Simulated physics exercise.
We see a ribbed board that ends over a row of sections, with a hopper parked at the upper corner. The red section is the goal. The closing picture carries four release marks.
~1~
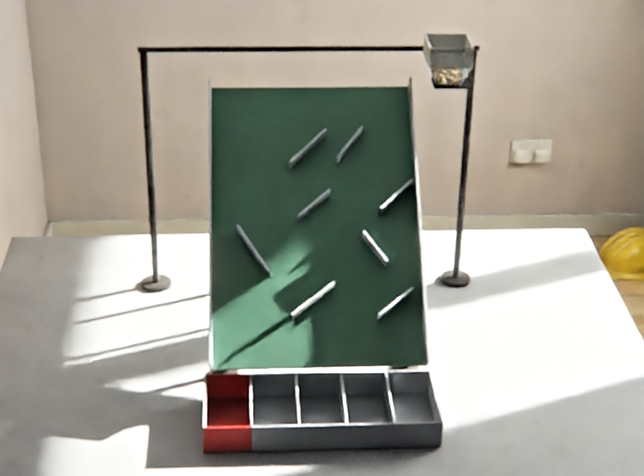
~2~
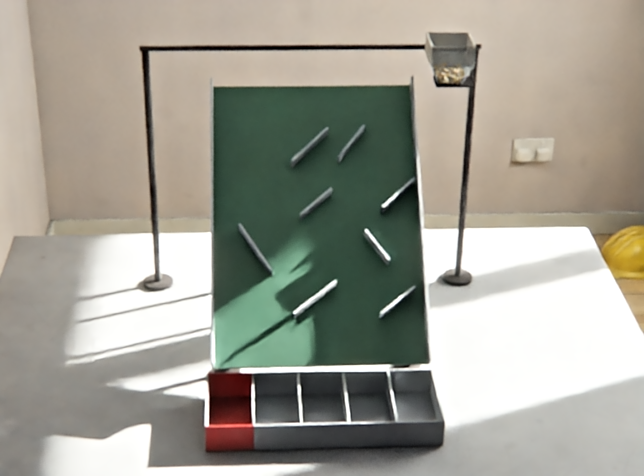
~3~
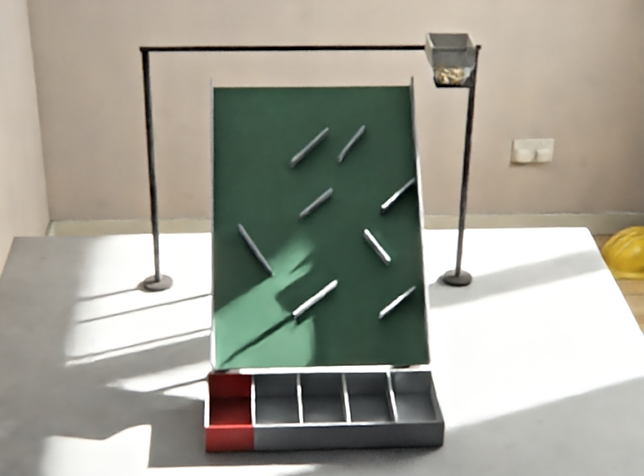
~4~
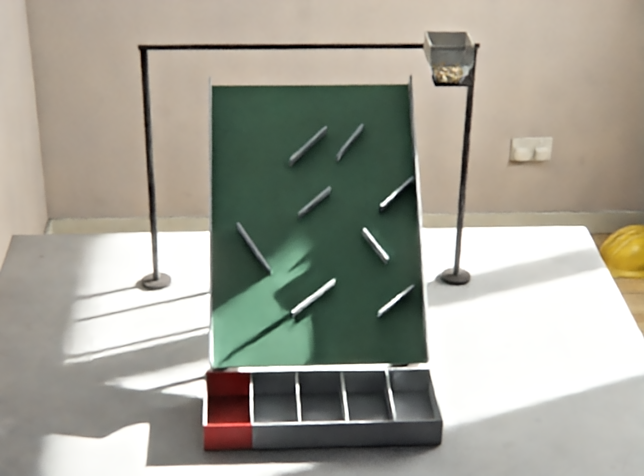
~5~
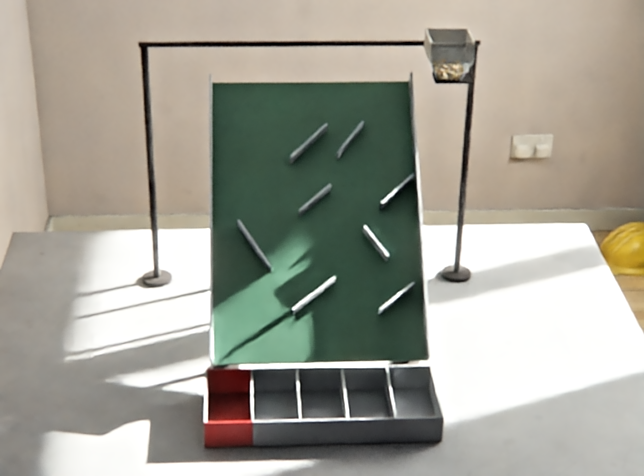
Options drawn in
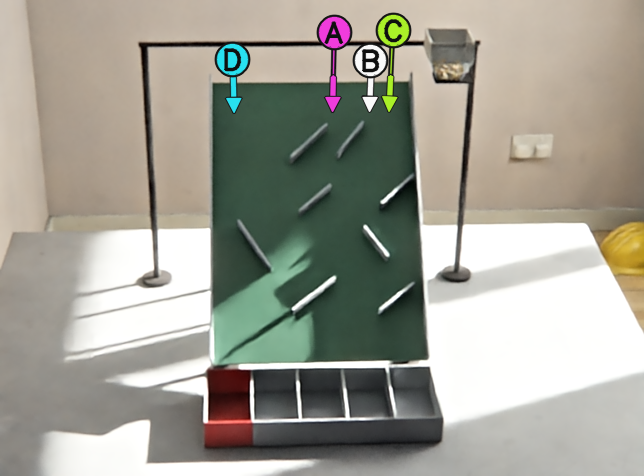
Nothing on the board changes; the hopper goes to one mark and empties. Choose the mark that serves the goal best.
The best mark is D.
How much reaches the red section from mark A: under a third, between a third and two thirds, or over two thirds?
Mark A gives under a third.
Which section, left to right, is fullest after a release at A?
It is the second one.
On the marked copy, mark A meets the board at (332, 106); mark B meets the board at (369, 106); mark C meets the board at (389, 106); mark D meets the board at (233, 107).
Choosing A, a small part in the red section, nearly all in other sections.
Choosing B, a small part in the red section, nearly all in other sections.
Choosing C, a small part in the red section, most in other sections, a small part held on the board, a stray few outside the box.
Choosing D, about half in the red section, about a third in other sections, a small part outside the box.
